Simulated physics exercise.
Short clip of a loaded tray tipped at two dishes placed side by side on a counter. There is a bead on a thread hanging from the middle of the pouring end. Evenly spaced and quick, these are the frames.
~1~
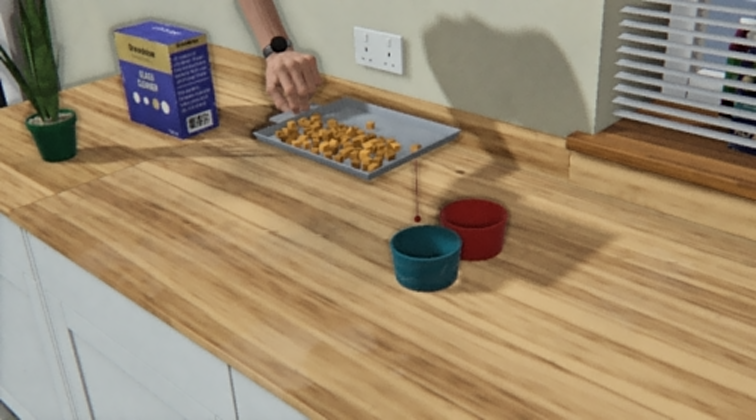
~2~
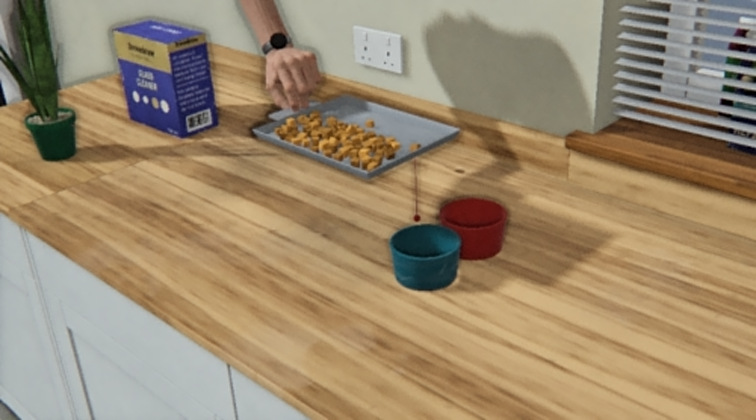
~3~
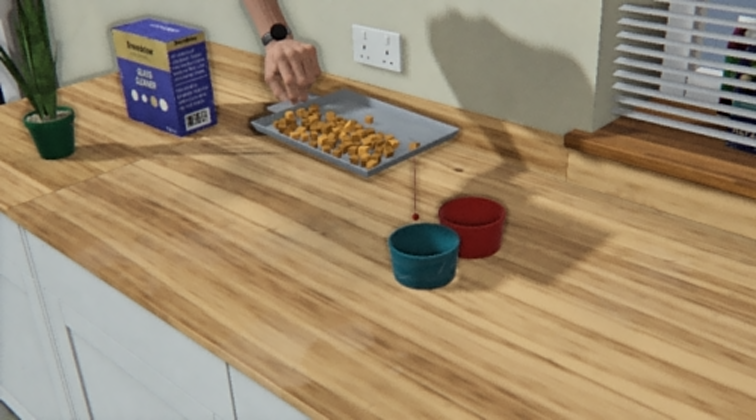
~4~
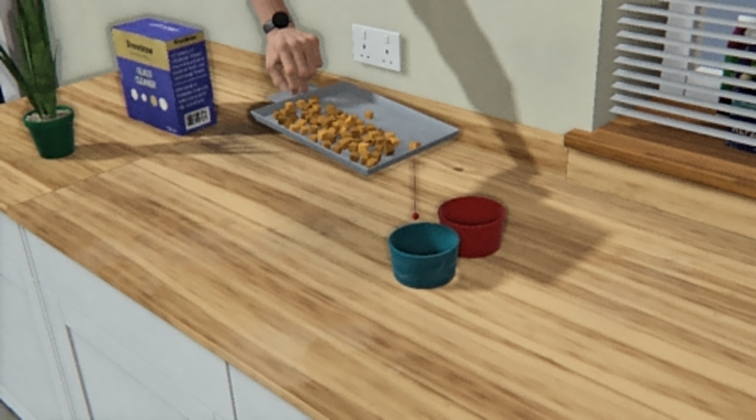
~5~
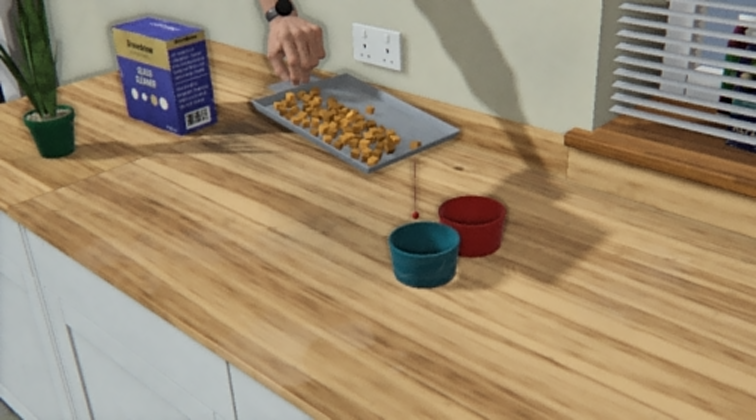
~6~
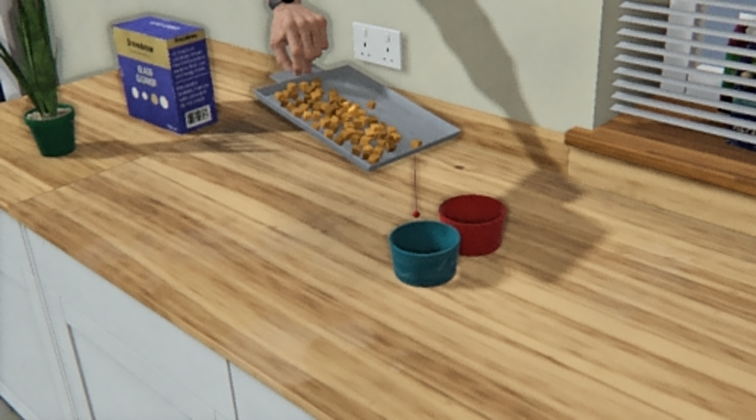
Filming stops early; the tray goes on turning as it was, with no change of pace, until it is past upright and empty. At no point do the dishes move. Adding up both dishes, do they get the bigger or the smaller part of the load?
They get the bigger part.
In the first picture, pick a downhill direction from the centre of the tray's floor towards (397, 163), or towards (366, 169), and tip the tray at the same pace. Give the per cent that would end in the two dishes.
50 per cent, then 10 per cent.
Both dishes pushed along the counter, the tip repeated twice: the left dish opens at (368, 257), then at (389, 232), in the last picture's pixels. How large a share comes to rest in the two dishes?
First some 30, then 20 per cent.
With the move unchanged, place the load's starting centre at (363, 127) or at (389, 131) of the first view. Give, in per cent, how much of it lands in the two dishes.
In order, roughly 90 % and 90 %.
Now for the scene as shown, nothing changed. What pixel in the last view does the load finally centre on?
At about (468, 242), give or take.
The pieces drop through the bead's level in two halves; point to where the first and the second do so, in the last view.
Around (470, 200) and then (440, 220).
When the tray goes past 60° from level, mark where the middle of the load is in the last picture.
Roughly (426, 141).
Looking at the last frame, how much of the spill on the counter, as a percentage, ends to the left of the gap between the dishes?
10 per cent or thereabouts.
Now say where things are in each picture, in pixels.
The first frame shows corners of the pouring end at (368, 171) and (455, 130), level; middle of the load at (336, 139), croutons; left dish at (453, 267); right dish at (500, 237); bead on its thread at (418, 219).
The second frame shows corners of the pouring end at (368, 170) and (454, 130), level; middle of the load at (336, 137).
The third frame shows corners of the pouring end at (367, 168) and (454, 129), tipped barely, lowest at the right corner; middle of the load at (335, 133).
The fourth frame shows corners of the pouring end at (367, 167) and (454, 129), tipped a little, lowest at the right corner; middle of the load at (335, 127).
The fifth frame shows corners of the pouring end at (368, 165) and (455, 130), tipped a little, lowest at the right corner; middle of the load at (336, 121).
The sixth frame shows corners of the pouring end at (369, 163) and (455, 130), tipped a little, lowest at the right corner; middle of the load at (337, 115); left dish at (451, 262); right dish at (498, 232).
Soon, tray tipped steeply; most on the tray; a small part in the right dish; a stray few outside both; about a quarter in the air.
A while on, tray tipped right over; about a quarter in the left dish; about half in the right dish; a small part outside both; a small part in the air.
Towards the end, tray tipped past a quarter turn; about a third in the left dish; about half in the right dish; a small part outside both.
Finally, tray tipped past a quarter turn; about a third in the left dish; about half in the right dish; a small part outside both.
